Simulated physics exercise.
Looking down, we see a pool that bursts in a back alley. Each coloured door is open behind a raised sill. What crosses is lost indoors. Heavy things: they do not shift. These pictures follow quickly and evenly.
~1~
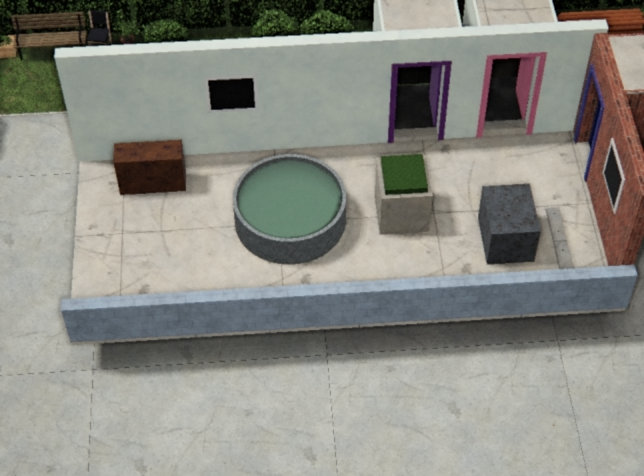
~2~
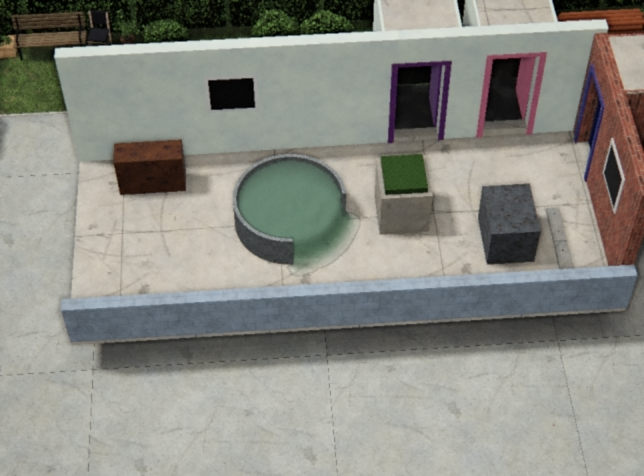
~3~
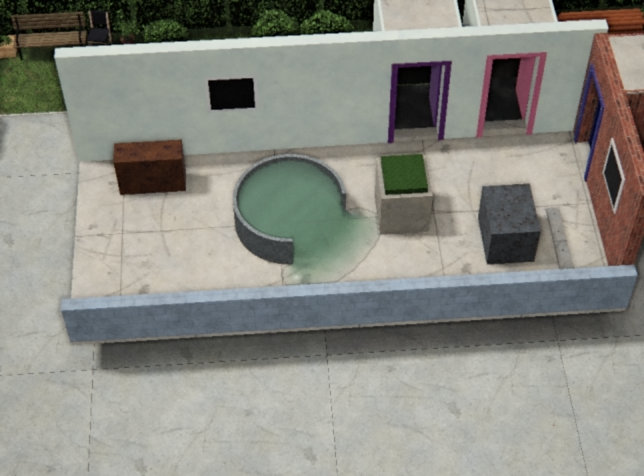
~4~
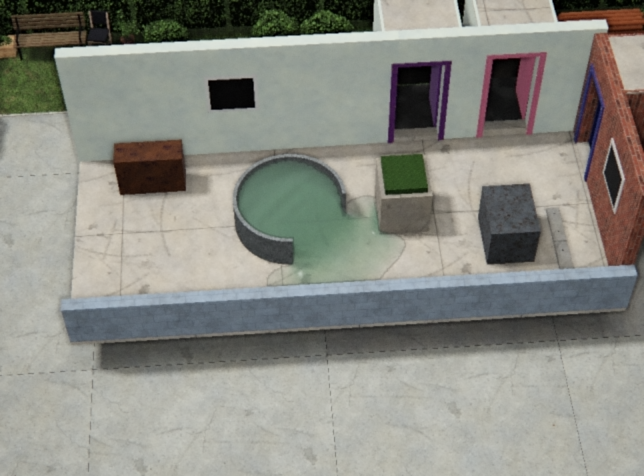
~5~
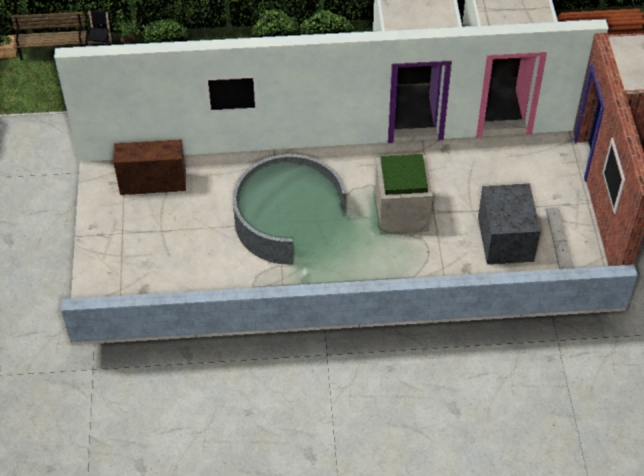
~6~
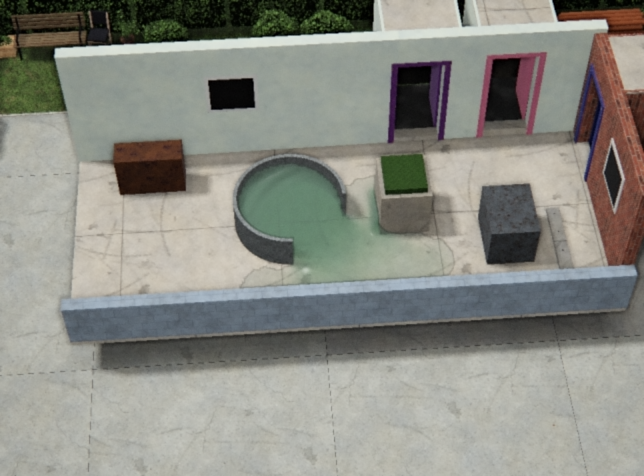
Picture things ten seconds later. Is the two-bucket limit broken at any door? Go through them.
At the end, pink door: Two buckets at most. Purple door: Two buckets at most. Blue door: Over two buckets.
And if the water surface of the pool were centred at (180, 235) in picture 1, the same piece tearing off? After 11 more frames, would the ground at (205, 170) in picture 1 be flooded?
Answer: Spared.
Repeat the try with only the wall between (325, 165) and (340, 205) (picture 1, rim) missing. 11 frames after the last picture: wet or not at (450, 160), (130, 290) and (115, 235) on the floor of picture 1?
Sequence of results: Reached by the flood, missed by the flood, missed by the flood.
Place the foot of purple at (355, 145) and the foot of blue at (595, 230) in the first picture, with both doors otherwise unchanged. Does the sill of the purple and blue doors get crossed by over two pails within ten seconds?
The purple one falls short, the blue one overshoots.
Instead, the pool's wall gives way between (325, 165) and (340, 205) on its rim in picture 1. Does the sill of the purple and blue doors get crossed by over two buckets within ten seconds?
Per door - purple: Exceeds, blue: Exceeds.
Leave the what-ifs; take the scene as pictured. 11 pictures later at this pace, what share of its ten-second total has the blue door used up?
About 0 per cent.
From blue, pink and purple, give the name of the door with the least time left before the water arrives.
It would be the purple door.
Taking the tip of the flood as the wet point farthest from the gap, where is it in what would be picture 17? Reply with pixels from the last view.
Somewhere near (613, 288).
A moment on, water covers 25 % of the floor; the pink door not reached, the purple door not reached, the blue door not reached.
Next, water covers 40 % of the floor; the pink door not reached, the purple door not reached, the blue door not reached.
Then, water covers 75 % of the floor; the pink door not reached, the purple door wet at the sill, nothing in, the blue door wet at the sill, nothing in.
Later, water covers 85 % of the floor; the pink door wet at the sill, nothing in, the purple door under two buckets in, the blue door under two buckets in.
In the end, water covers 95 % of the floor; the pink door wet at the sill, nothing in, the purple door under two buckets in, the blue door over two buckets in.
